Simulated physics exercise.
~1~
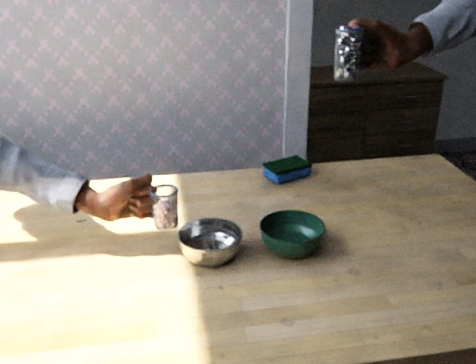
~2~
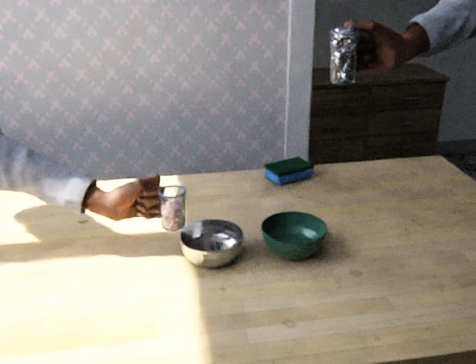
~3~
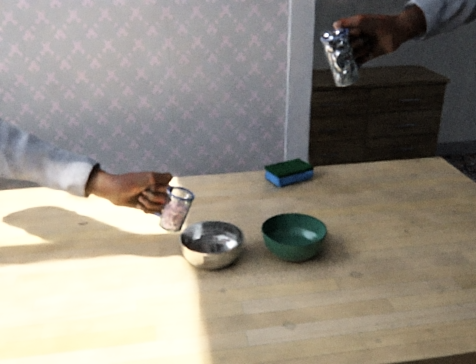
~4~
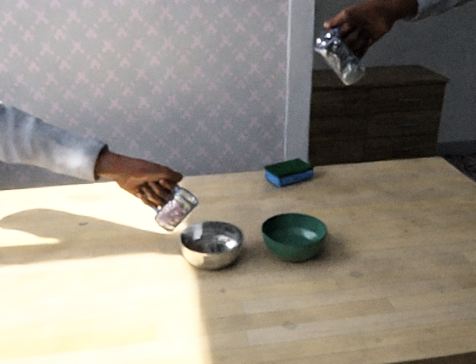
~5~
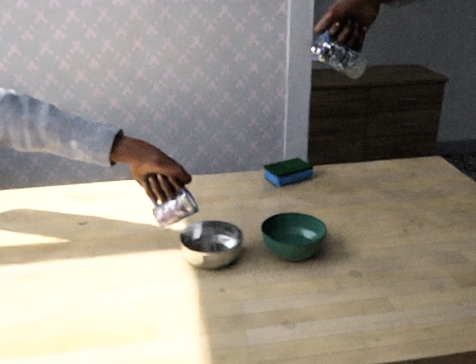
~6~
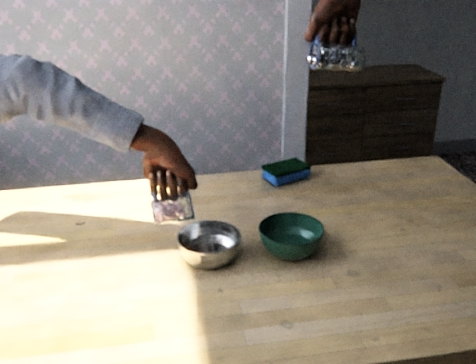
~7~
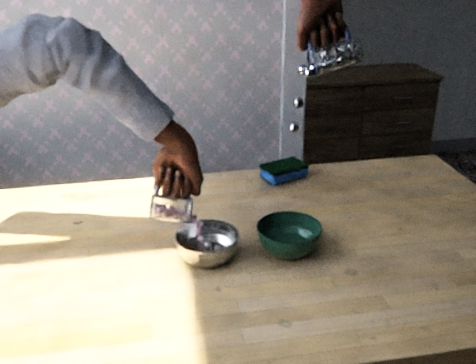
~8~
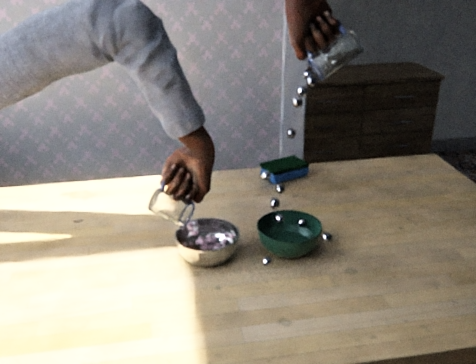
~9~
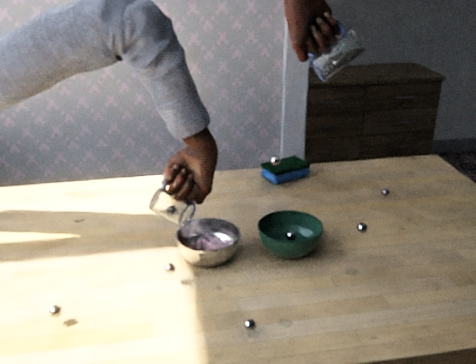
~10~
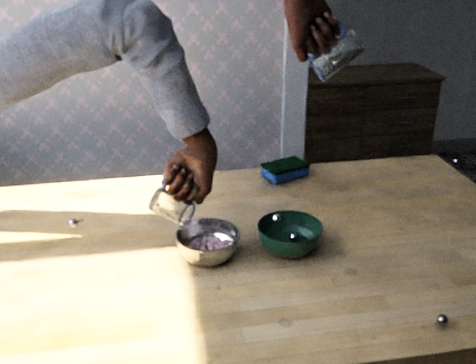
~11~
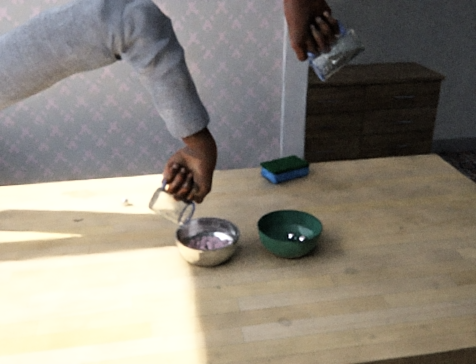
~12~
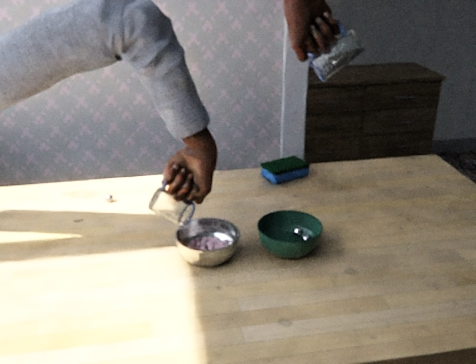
A pale wooden table stands before a patterned wall and a dark chest of drawers, seen from slightly above with a faint sway. A silver metal bowl sits left of a green one, with a blue and green sponge behind. Two hands hold clear cups, the left one low, the right one much higher, and tip them over together. The left cup's pinkish contents slide into the metal bowl and all stay there. Shiny balls drop from the right cup, and most bounce out and scatter across the table, leaving only a few in the green bowl.
